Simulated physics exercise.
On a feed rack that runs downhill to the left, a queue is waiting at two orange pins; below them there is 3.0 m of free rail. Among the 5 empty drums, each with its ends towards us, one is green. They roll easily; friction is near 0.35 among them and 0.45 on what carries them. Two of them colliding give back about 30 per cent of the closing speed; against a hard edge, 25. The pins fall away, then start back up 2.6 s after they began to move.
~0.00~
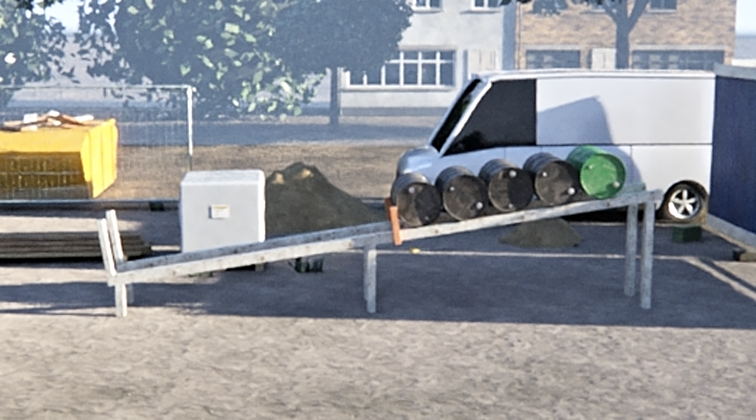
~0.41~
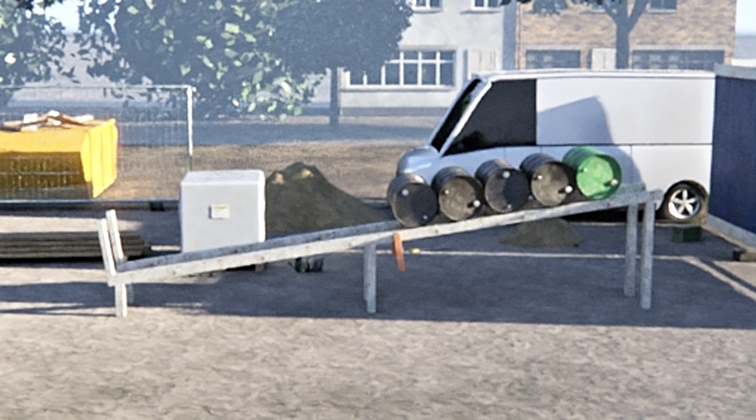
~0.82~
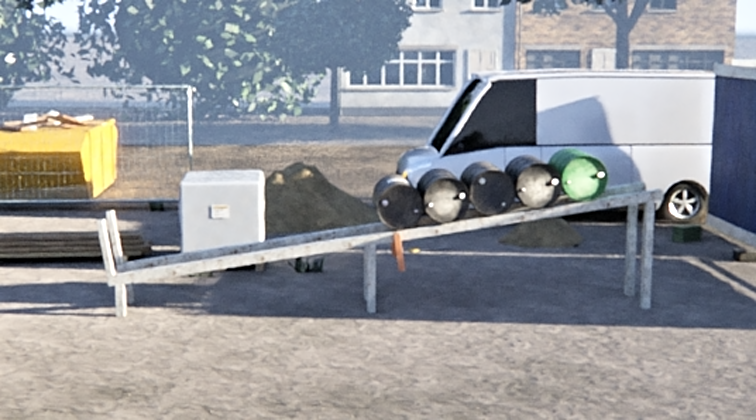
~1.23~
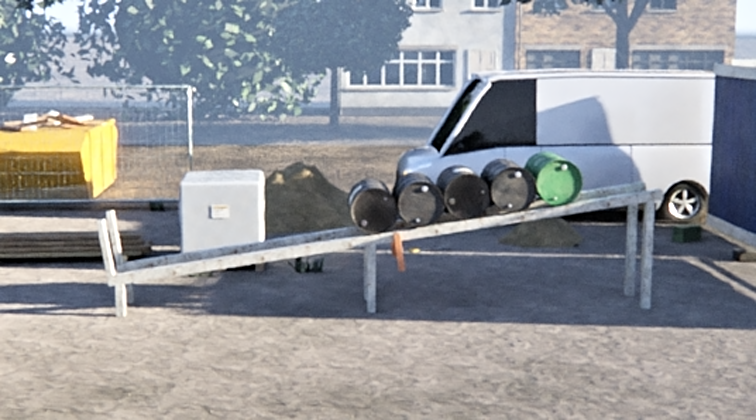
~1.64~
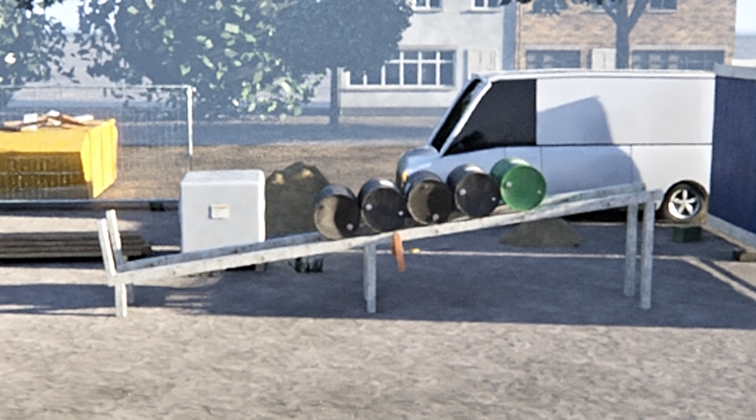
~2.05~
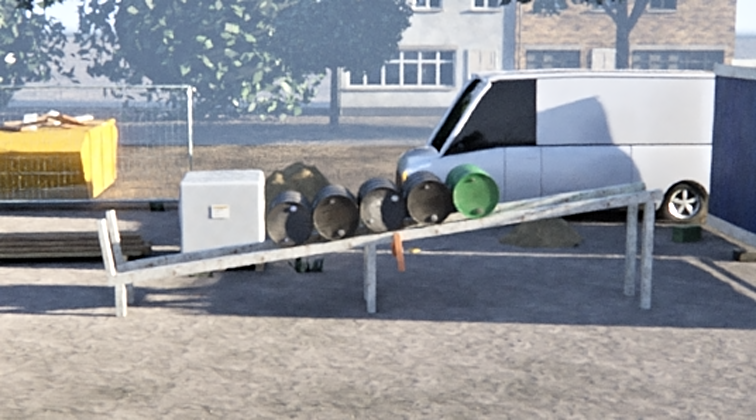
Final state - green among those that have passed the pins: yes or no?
Yes, it is.
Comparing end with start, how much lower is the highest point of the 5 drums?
Roughly 45 cm.
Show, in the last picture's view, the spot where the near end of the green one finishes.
Roughly (321, 220).
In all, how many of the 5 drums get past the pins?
Total: 5.
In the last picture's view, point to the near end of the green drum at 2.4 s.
Near (428, 203).
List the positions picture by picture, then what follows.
The first frame shows green (604, 176); pins up; the rack falls 8°.
The second frame shows green (600, 177); pins down; the first has rolled 5 cm.
The third frame shows green (585, 179); pins down; the first has rolled 20 cm.
The fourth frame shows green (560, 183); pins down; the first has rolled 45 cm.
The fifth frame shows green (524, 188); pins down; the first has rolled 85 cm.
The sixth frame shows green (477, 196); pins down; the first has rolled 135 cm.
By 2.4 s, green is on the rails, 35 cm above the pins, rolling left; 4 of 5 have passed.
By 2.8 s, green is in the air, 35 cm below the pins, rolling left; 5 of 5 have passed.
Finally (4.7 s), green is on the rails, 75 cm below the pins; 5 of 5 have passed.
